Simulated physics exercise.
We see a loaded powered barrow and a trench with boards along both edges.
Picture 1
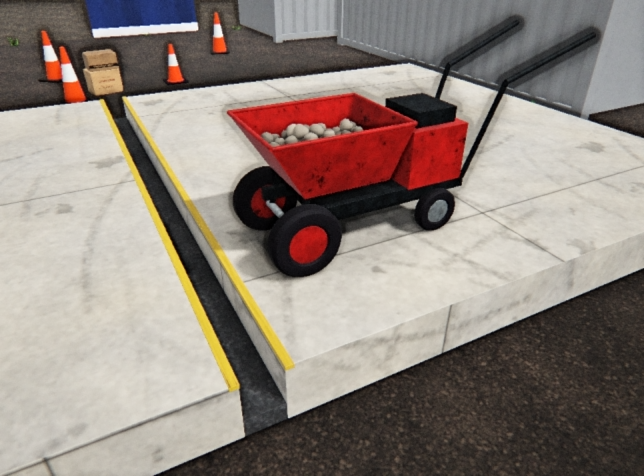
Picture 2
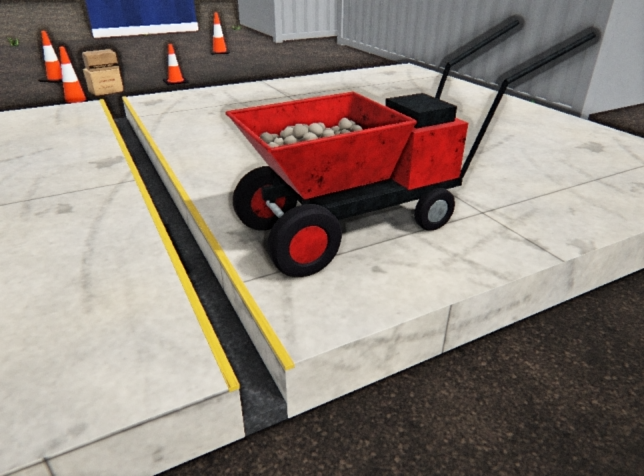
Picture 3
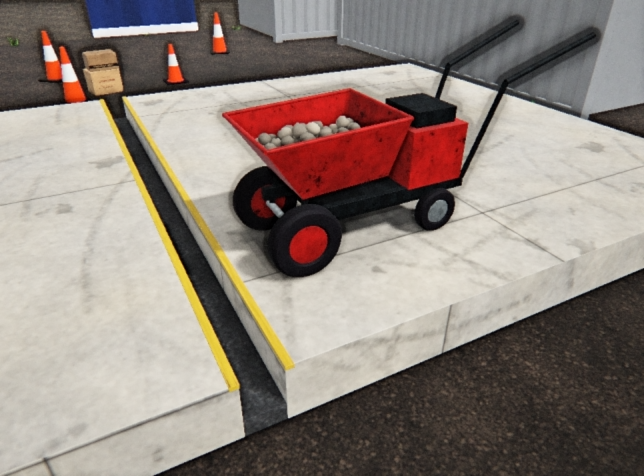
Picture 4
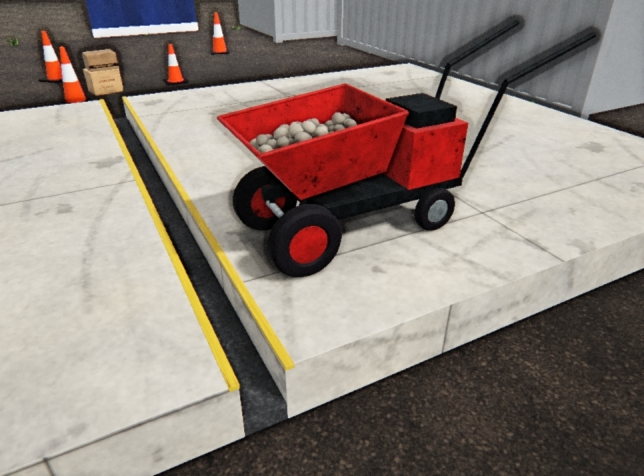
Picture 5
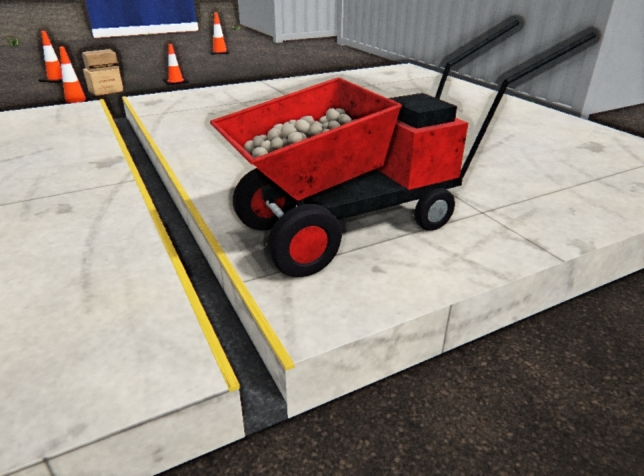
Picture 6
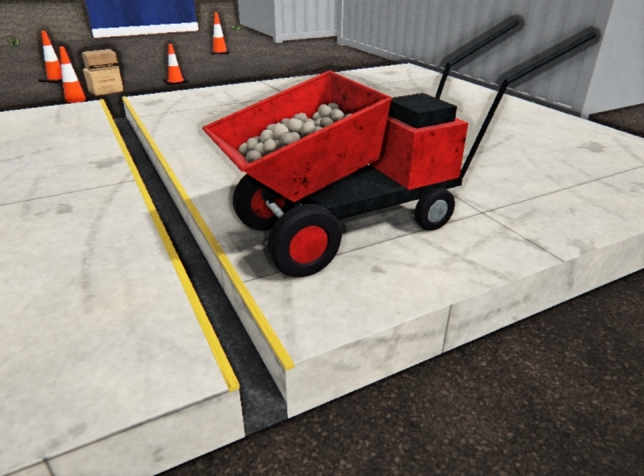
A red powered barrow with black wheels and handles stands on pale concrete slabs, seen from above and to one side, with dark ground in front. Grey pebbles sit in its skip, a narrow yellow-edged trench lies to the left, and orange-and-white cones stand near a grey corrugated wall behind. The skip starts level and tilts slowly leftward, its pebbles tilting along, while the wheels and camera stay still.
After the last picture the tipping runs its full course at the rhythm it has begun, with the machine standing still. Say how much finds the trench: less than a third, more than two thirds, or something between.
In the trench: Less than a third.
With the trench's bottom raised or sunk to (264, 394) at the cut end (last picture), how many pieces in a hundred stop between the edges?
Close to 0 per cent.
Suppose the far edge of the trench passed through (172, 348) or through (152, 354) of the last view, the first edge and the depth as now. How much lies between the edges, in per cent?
About 60 and 90 per cent.
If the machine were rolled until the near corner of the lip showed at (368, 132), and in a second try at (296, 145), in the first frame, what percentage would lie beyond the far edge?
First some 0, then 50 per cent.
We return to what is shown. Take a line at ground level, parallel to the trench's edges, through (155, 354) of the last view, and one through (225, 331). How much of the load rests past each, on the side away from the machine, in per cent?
In turn 40 and 90 in a hundred.
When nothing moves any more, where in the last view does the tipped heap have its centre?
Roughly at (141, 282).
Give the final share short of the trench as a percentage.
Roughly 0 in a hundred.
Soon after the last picture, skip tipped steeply; all in the skip.
A little later, skip tipped right over; nearly all in the skip; a small part beyond it.
Later still, skip tipped right over; about a quarter in the skip; most beyond it.
By the end, skip tipped right over; a small part in the skip; a stray few in or heaped over the trench; most beyond it.
